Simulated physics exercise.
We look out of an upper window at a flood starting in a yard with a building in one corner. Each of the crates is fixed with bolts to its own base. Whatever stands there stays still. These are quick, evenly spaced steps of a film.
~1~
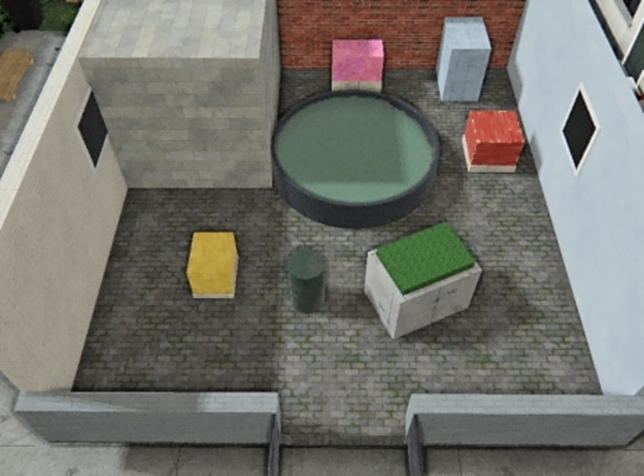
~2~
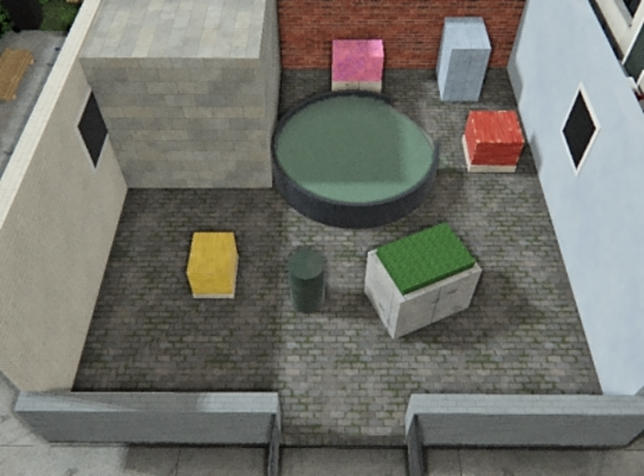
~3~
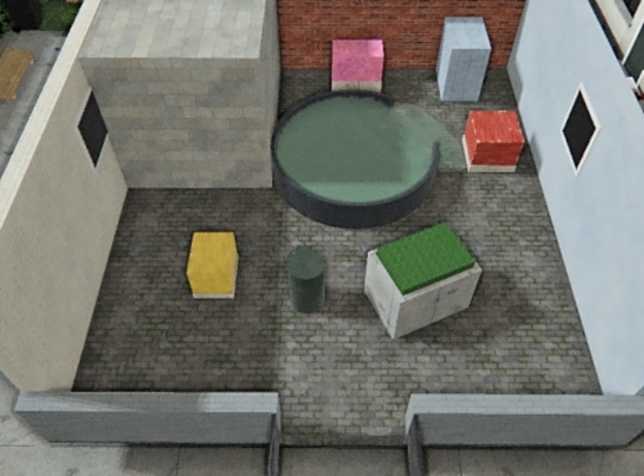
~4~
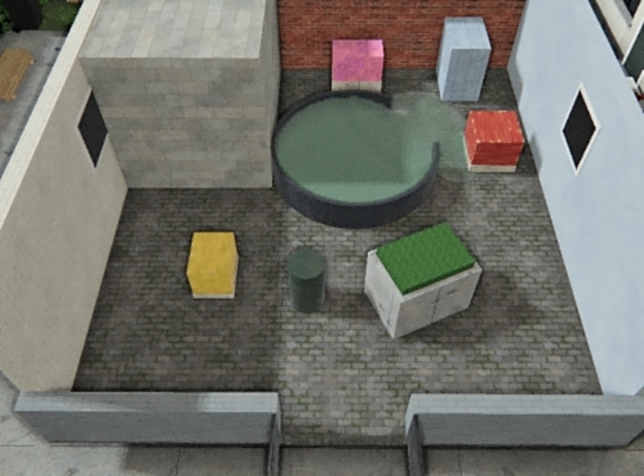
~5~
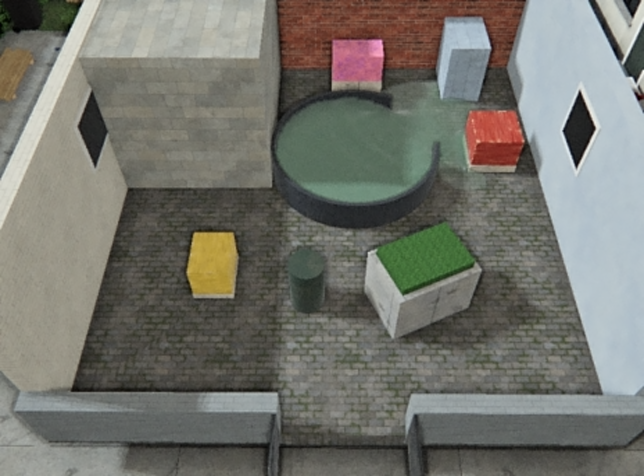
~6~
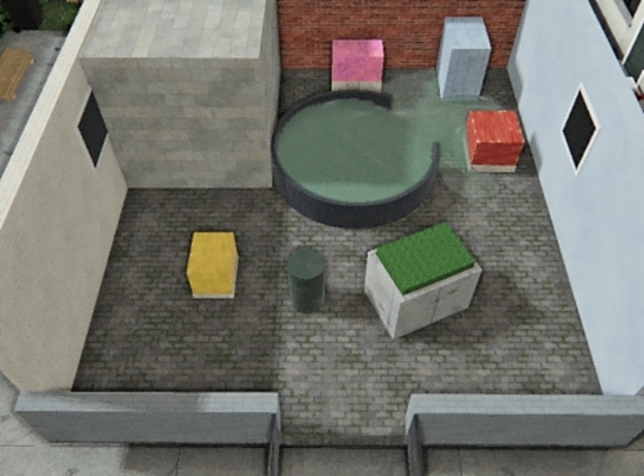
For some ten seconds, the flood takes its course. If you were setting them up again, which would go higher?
I'd say the red crate goes higher, the yellow crate can stay, the pink crate can stay.
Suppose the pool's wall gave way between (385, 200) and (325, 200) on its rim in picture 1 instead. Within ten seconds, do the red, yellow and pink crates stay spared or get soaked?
Going through them, the red crate is never reached, the yellow crate gets reached and the pink crate is never reached.
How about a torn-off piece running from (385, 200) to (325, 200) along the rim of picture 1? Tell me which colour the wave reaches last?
That would be the pink-painted one.
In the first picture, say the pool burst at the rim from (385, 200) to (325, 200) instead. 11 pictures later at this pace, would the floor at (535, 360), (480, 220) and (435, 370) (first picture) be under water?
Order as asked: Untouched, swamped, untouched.
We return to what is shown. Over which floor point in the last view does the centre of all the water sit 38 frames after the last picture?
Roughly (405, 167) in the last picture.
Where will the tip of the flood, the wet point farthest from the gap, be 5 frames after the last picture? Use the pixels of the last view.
Somewhere close to (505, 72).
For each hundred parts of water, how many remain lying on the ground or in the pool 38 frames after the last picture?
I'd say around 100 per cent.
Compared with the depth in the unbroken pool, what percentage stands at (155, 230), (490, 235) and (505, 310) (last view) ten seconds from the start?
Respectively 2, 8 and 16 per cent.
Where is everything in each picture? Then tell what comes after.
The first picture shows still water in the round pool at (355, 146).
In the second picture, the front is at (440, 167), out from the gap at (417, 133).
In the third picture, water pours out at (417, 135) and has run to (463, 162).
In the fourth picture, the front is at (428, 95), out from the gap at (417, 136).
In the fifth picture, the front is at (436, 83), out from the gap at (417, 136).
In the sixth picture, the front is at (434, 72), out from the gap at (417, 135).
A moment on, water covers 15 % of the floor; the red crate water round its plinth, the yellow crate not reached, the pink crate water round its plinth.
Next, water covers 25 % of the floor; the red crate water round its plinth, the yellow crate not reached, the pink crate water round its plinth.
Then, water covers 40 % of the floor; the red crate water round its plinth, the yellow crate not reached, the pink crate water round its plinth.
Later, water covers 60 % of the floor; the red crate water round its plinth, the yellow crate water round its plinth, the pink crate water round its plinth.
In the end, water covers 85 % of the floor; the red crate was topped, the yellow crate stayed above the water, the pink crate stayed above the water.
